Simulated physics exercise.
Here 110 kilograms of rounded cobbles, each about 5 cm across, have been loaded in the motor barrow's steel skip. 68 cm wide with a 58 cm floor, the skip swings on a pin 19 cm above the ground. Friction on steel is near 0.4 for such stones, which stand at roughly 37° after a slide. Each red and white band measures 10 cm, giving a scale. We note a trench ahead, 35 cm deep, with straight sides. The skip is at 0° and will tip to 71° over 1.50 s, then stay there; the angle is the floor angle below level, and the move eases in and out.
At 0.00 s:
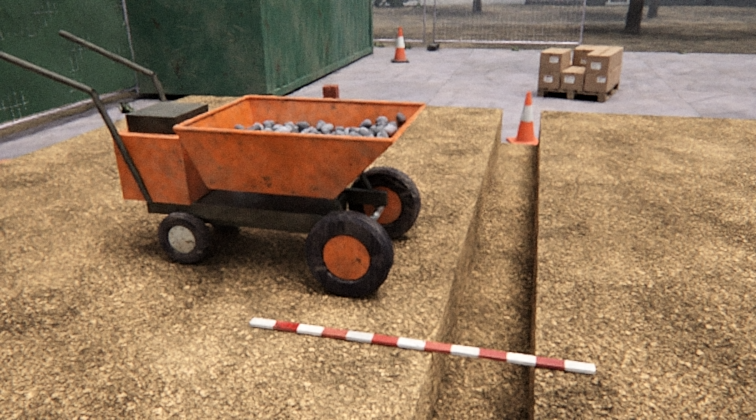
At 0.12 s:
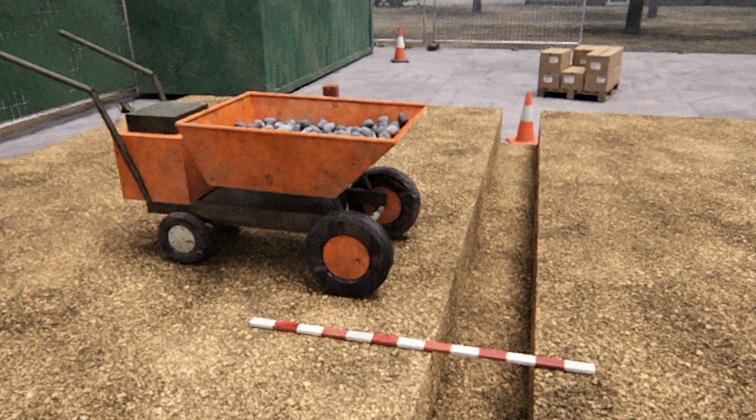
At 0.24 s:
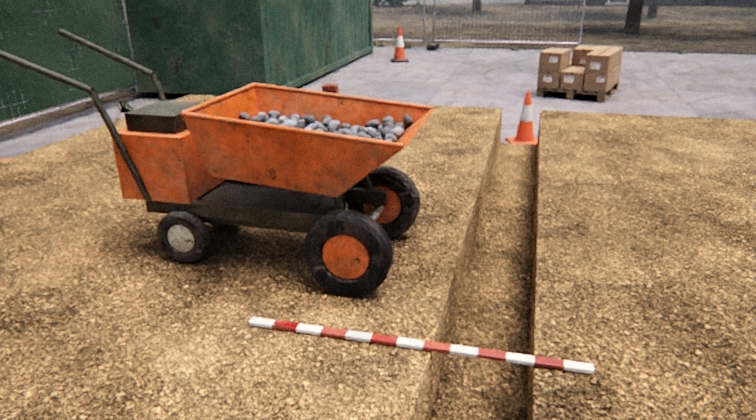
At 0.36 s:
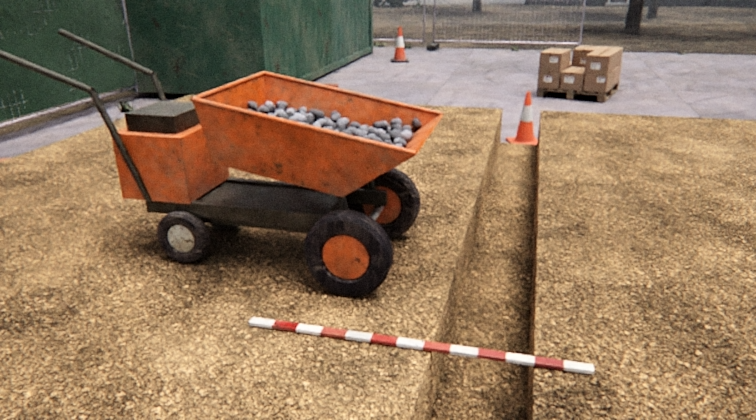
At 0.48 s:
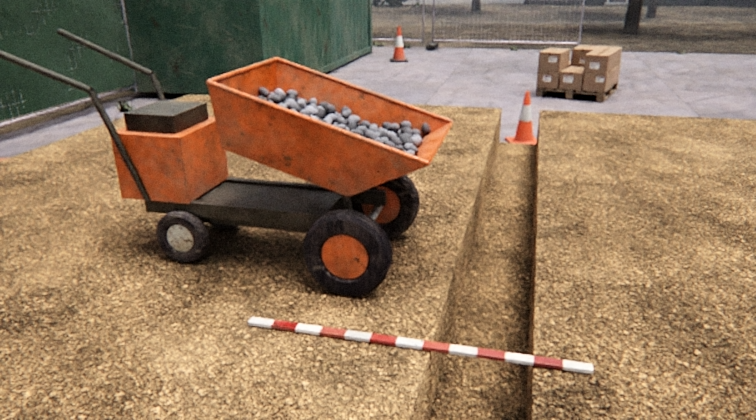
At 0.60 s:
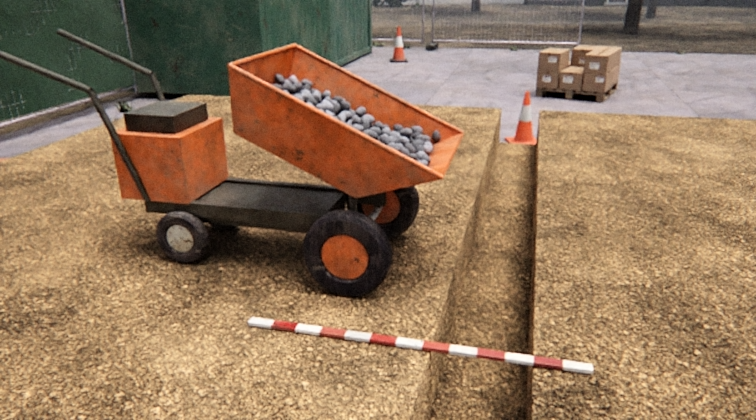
On a gravelly work site beside a narrow straight-sided trench, an orange motor barrow stands still while its skip, loaded with grey stones, tilts steadily, the back end rising and the front lip dipping slightly to the right.
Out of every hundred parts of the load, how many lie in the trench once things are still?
Around 69 out of 100.
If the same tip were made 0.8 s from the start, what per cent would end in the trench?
That works out at about 60 in a hundred.
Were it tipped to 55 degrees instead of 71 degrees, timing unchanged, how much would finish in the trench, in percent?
Near 65 per cent then.
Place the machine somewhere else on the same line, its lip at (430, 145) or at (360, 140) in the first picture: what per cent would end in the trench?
Some 30 and some 100 per cent, in that order.
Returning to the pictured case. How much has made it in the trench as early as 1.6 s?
About 45 per cent by then.
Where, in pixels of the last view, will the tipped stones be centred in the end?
Their centre sits close to (514, 328).
After 1.1 s the floor is at 60°; 100 % in the skip; the foremost stones are at (484, 215).
After 1.6 s the floor is at 71°; 39 % in the skip, 43 % in the trench, 18 % past the trench; the foremost stones are at (604, 283).
After 2.0 s the floor is at 71°; 9 % in the skip, 60 % in the trench, 31 % past the trench; the foremost stones are at (692, 287).
After 3.9 s the floor is at 71°; 0 % in the skip, 69 % in the trench, 31 % past the trench; the foremost stones are at (738, 282).
